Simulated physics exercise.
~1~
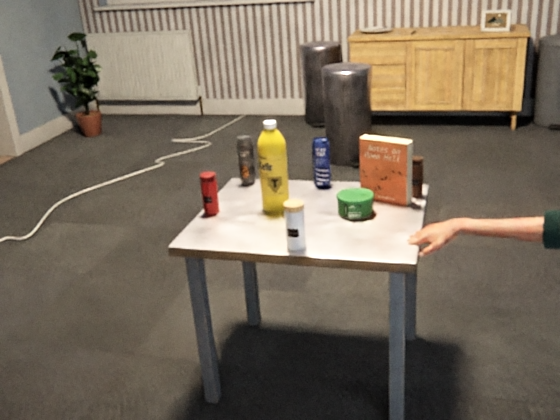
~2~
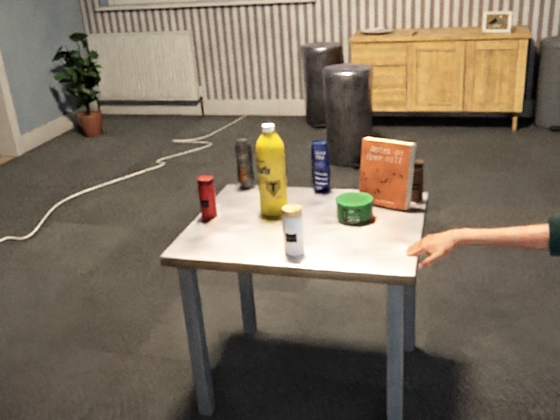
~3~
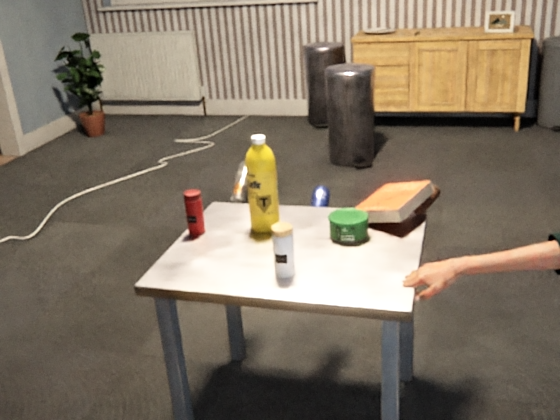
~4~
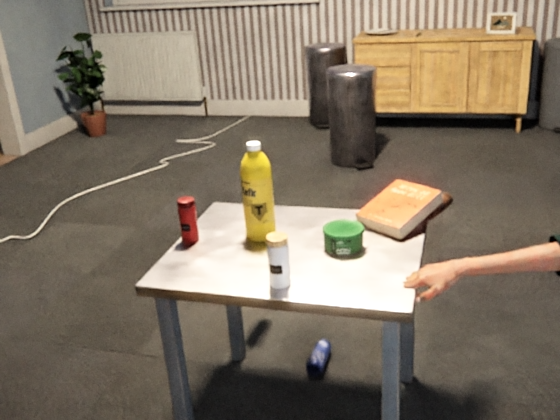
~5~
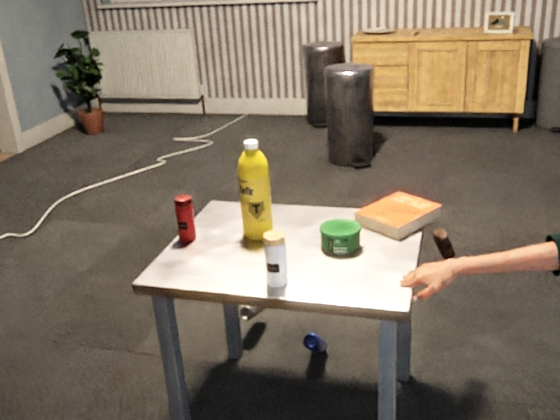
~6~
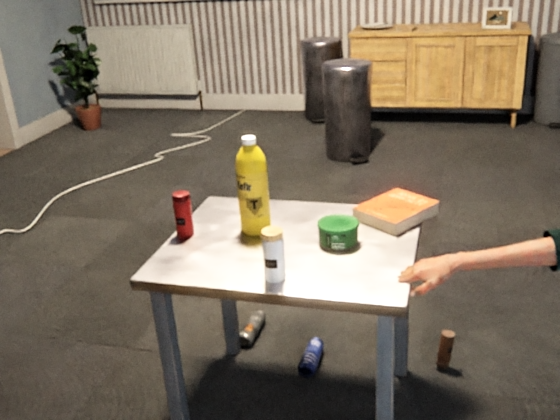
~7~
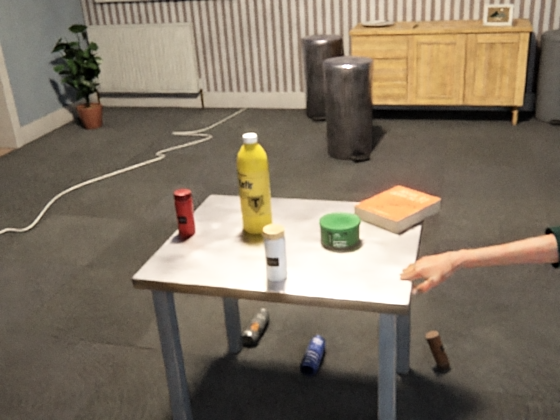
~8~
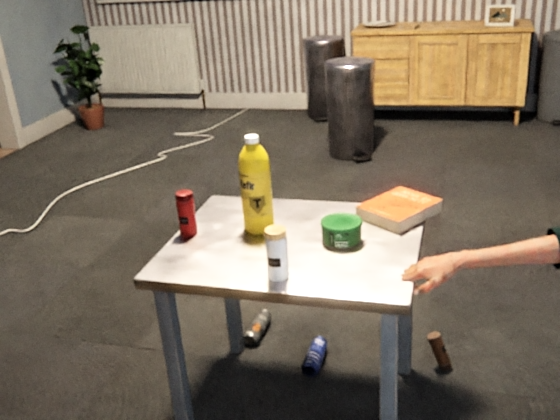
Hand pulling a small table forward, toppling an orange book onto its side as three containers from the back fall to the floor.
